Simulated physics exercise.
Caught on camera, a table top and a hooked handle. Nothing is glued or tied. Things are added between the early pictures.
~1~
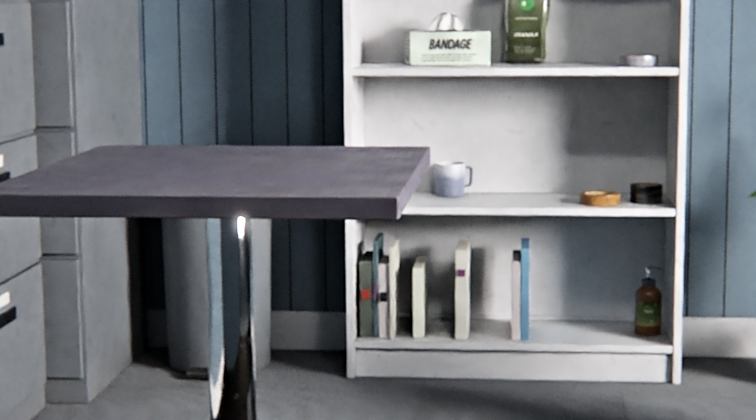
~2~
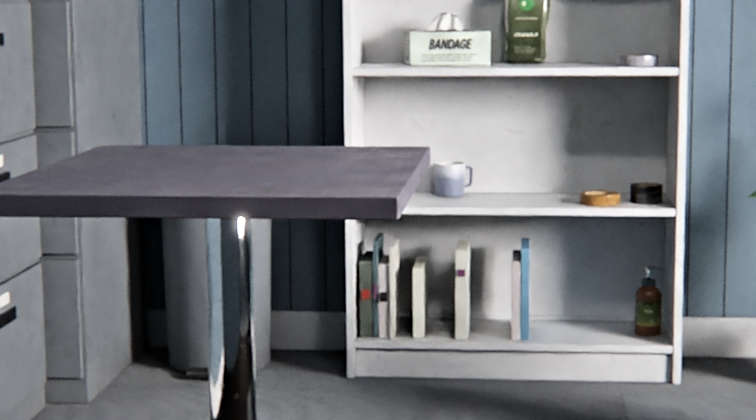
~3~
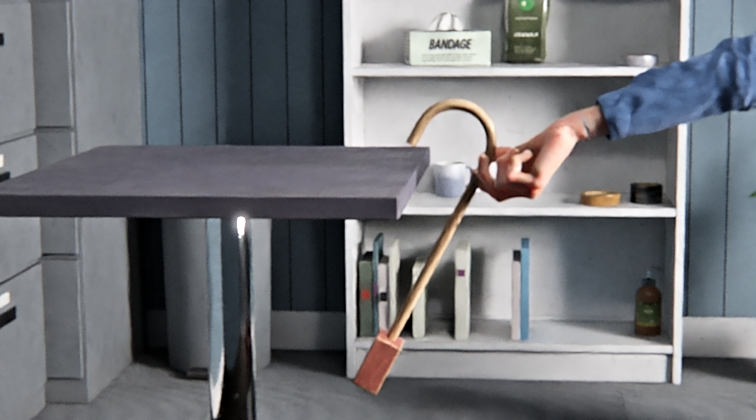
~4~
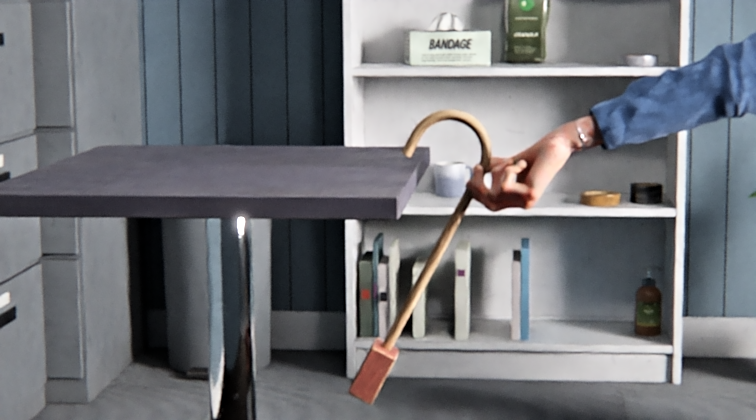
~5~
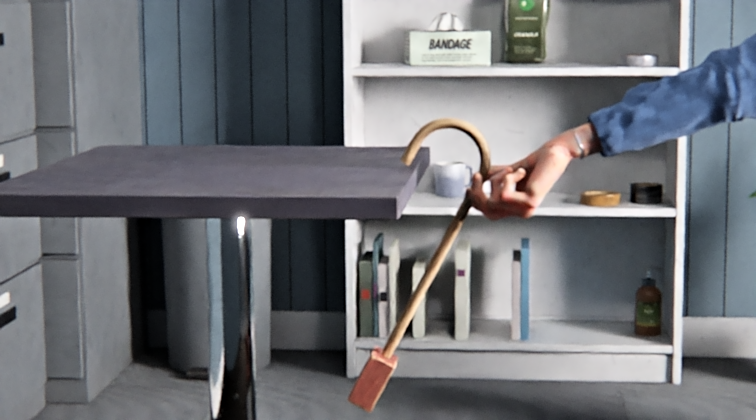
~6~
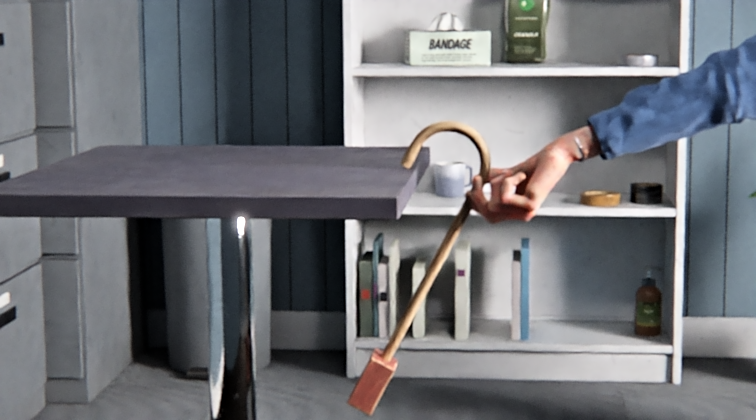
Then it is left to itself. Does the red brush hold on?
In the end the red brush stays hooked on the edge.
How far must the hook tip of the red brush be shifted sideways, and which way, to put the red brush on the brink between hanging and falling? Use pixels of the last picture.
Roughly 12 pixels right.
Then, 0.40 s later than the last frame, red brush at rest near (403, 261).
When it is over, the red brush hangs from the table, near (401, 260).
